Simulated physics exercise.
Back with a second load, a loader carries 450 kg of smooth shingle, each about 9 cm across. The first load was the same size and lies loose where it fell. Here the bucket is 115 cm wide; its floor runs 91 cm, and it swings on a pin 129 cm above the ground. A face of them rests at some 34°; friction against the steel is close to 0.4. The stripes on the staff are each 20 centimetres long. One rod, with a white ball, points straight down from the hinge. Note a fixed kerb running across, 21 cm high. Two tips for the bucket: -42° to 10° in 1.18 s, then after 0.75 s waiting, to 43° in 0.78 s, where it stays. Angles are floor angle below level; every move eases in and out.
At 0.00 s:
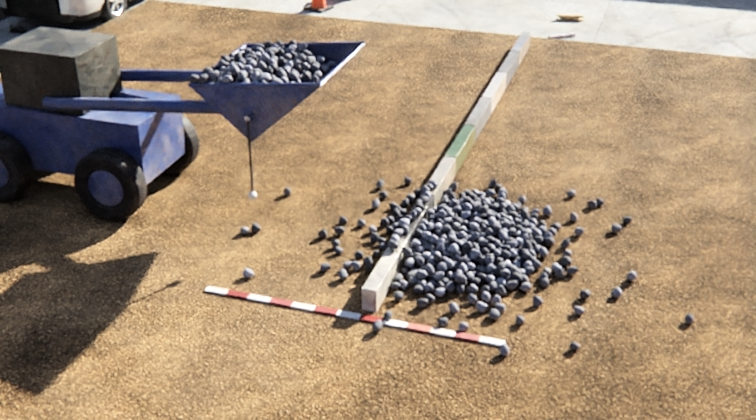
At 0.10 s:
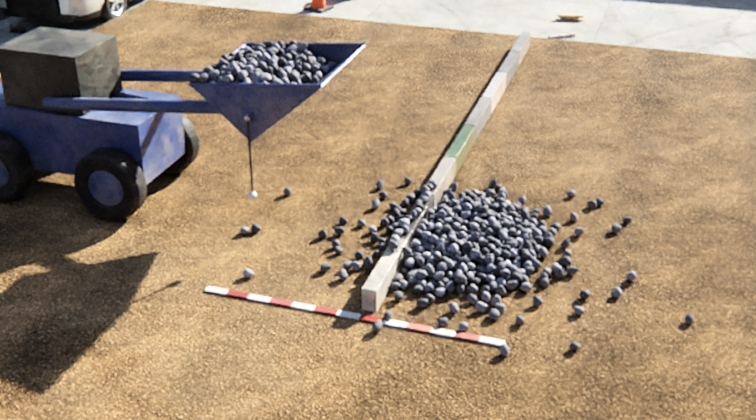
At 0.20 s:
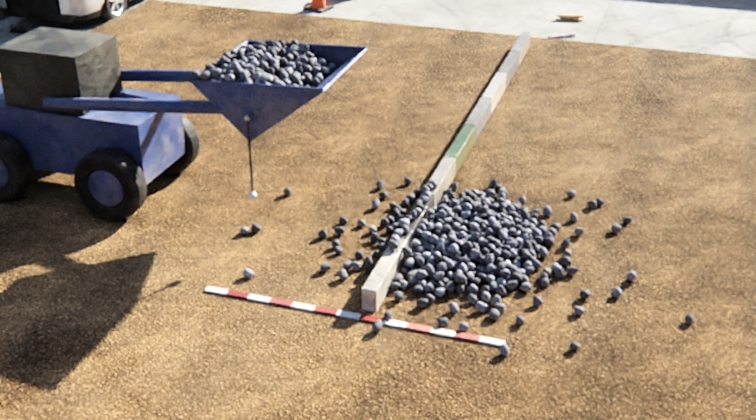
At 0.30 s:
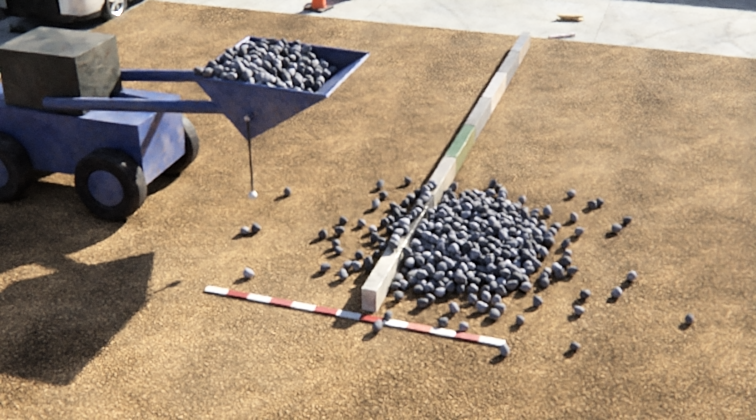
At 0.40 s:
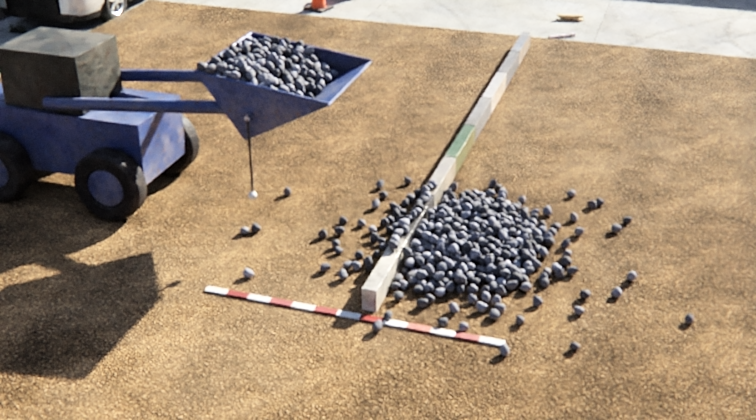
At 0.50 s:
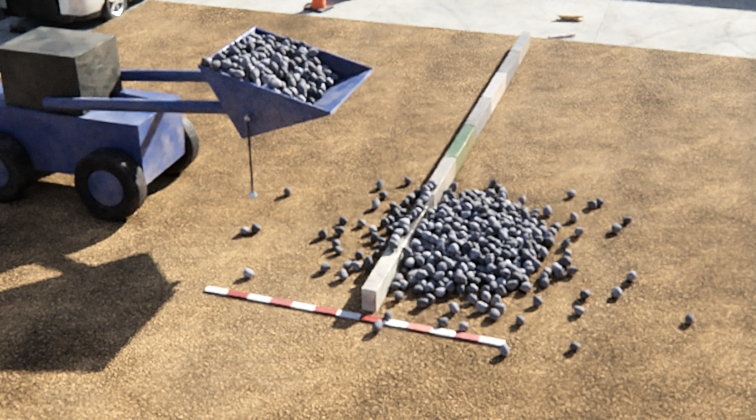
A blue loader slowly tilts its raised bucket of grey stones forward near a motionless pile.
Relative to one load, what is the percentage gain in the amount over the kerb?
A gain of about 2 per cent.
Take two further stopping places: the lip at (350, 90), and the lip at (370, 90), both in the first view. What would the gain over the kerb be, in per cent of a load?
Some 20 percent, and then 45 percent.
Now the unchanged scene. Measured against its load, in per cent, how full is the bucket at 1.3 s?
Roughly 95 per cent of its load.
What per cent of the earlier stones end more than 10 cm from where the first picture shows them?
Roughly 5 percent.
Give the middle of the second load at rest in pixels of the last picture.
I'd put their centre close to (365, 219).
After 0.9 s the floor is at 2°; in per cent of one load, 100 in the bucket, 11 on this side of the kerb, 90 over the kerb; the foremost stones are at (615, 283).
After 1.3 s the floor is at 10°; in per cent of one load, 97 in the bucket, 13 on this side of the kerb, 90 over the kerb; the foremost stones are at (615, 283).
After 3.2 s the floor is at 43°; in per cent of one load, 0 in the bucket, 108 on this side of the kerb, 92 over the kerb; the foremost stones are at (615, 283).
After 5.9 s the floor is at 43°; in per cent of one load, 0 in the bucket, 108 on this side of the kerb, 92 over the kerb; the foremost stones are at (615, 283). Net gain over the kerb, 2.
